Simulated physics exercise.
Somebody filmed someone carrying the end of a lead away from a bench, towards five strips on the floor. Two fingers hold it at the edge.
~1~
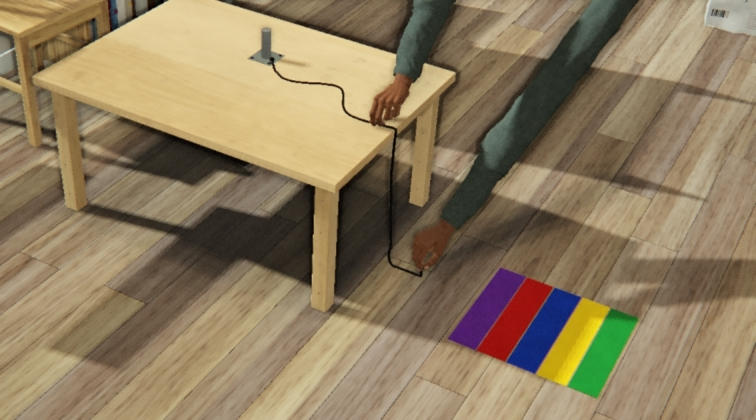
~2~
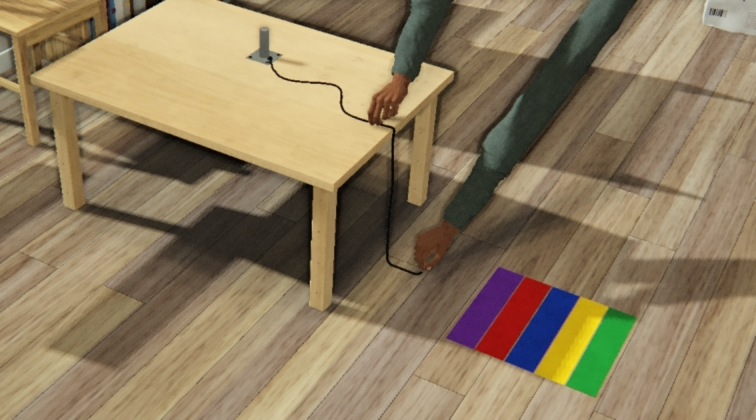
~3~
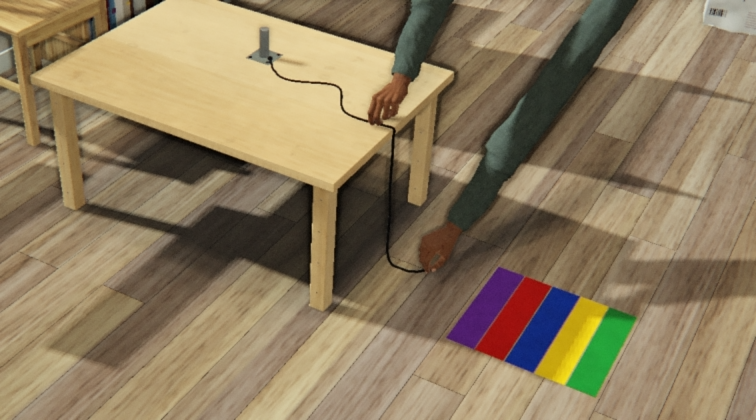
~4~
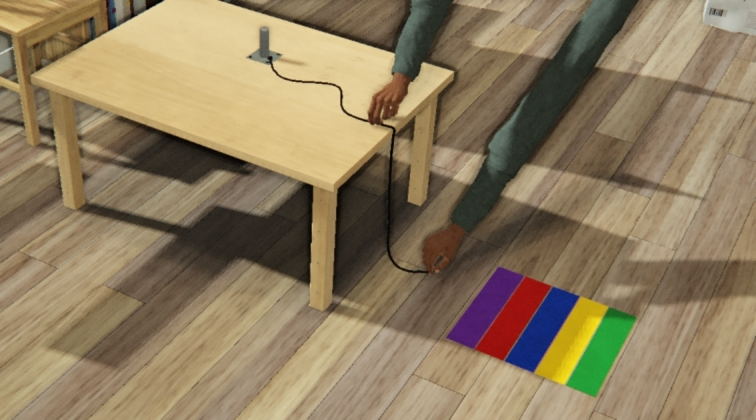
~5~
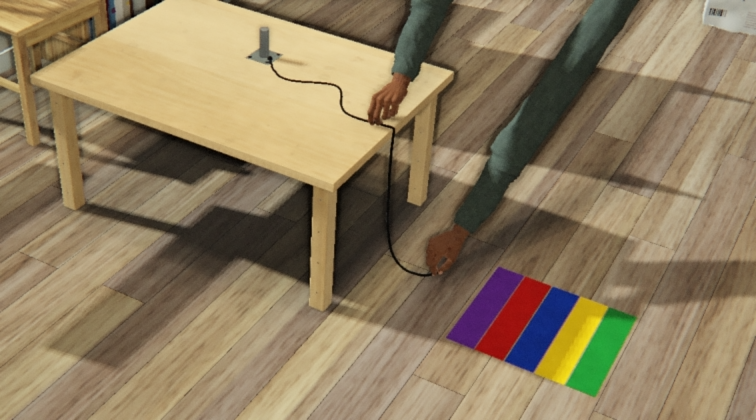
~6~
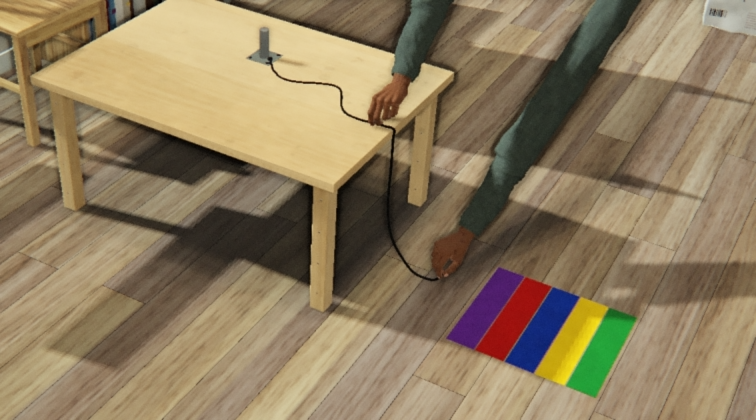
A hand slowly draws a black cord slightly right above the floor, near coloured strips.
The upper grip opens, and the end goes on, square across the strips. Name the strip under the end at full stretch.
Over blue.
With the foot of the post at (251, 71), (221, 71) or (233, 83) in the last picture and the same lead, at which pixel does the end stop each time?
Try by try, around (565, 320), (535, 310) and (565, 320).
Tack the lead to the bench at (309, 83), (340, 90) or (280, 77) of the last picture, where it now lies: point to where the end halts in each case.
About (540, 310), (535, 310) and (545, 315).
Soon after, end near (499, 296); over purple.
After that, end near (533, 309); over red.
At the stop, end near (554, 317); over blue. The end stops over the blue strip.
